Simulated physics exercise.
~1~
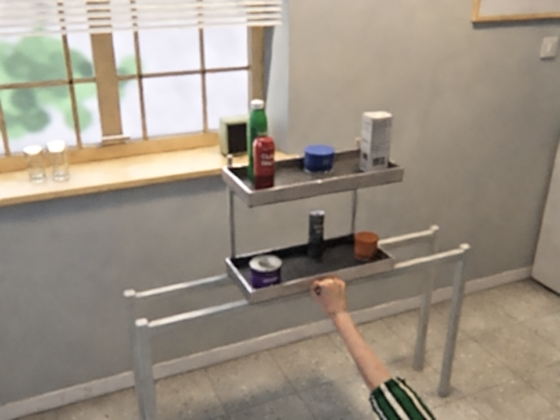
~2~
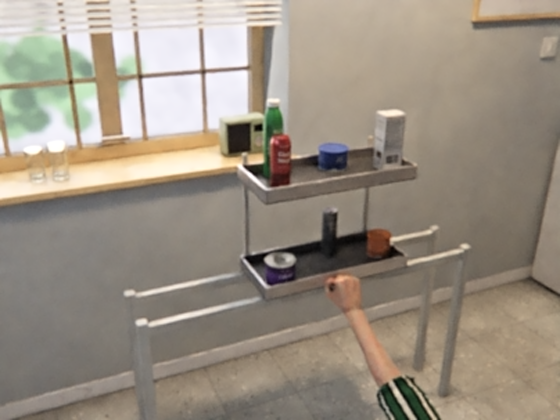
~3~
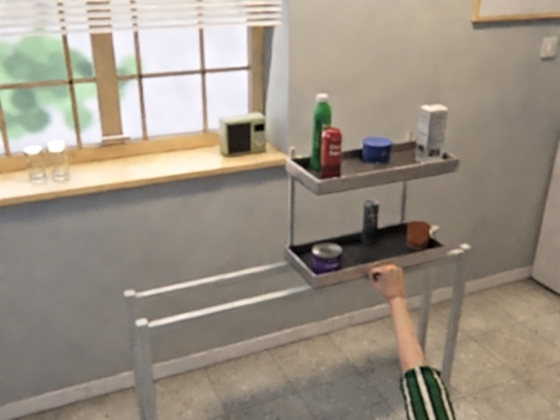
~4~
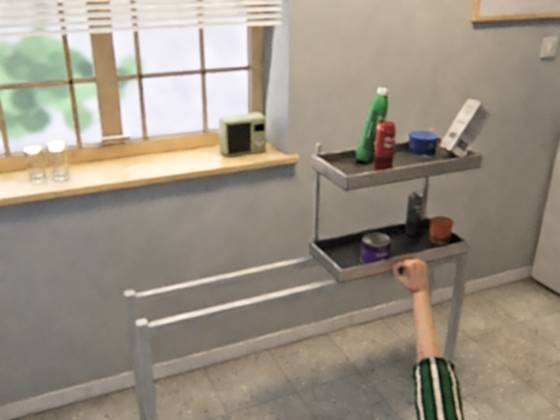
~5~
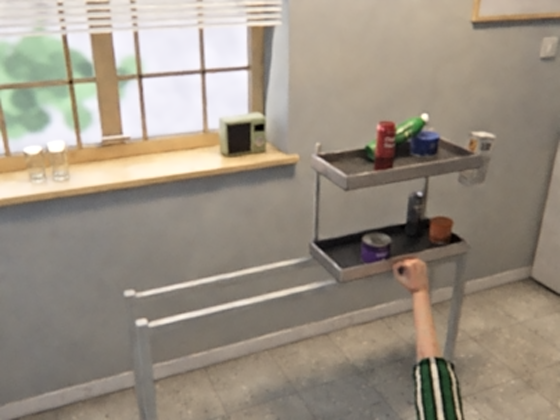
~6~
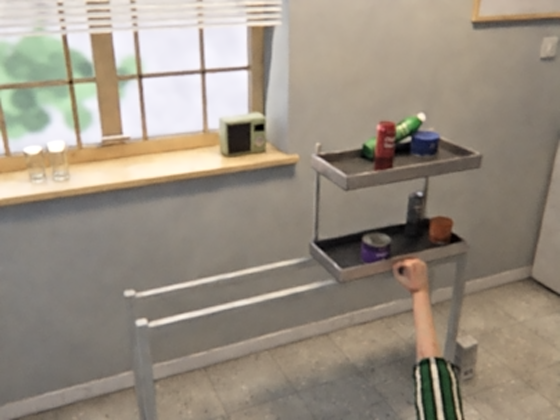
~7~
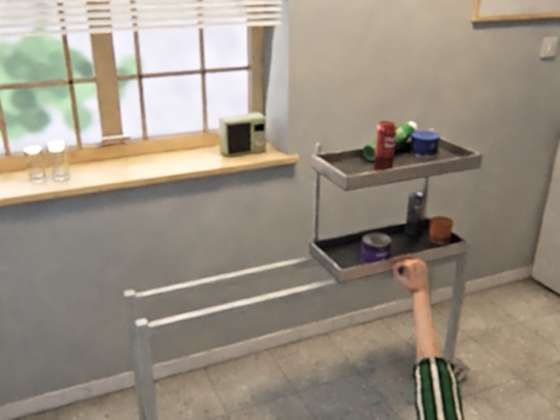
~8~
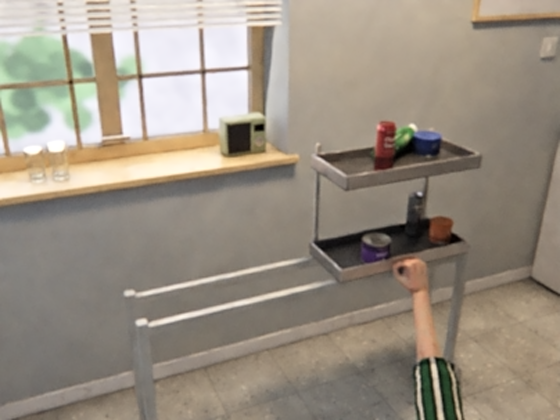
A two-tier tray slides right and stops, toppling a green bottle and dropping a white carton to the floor.
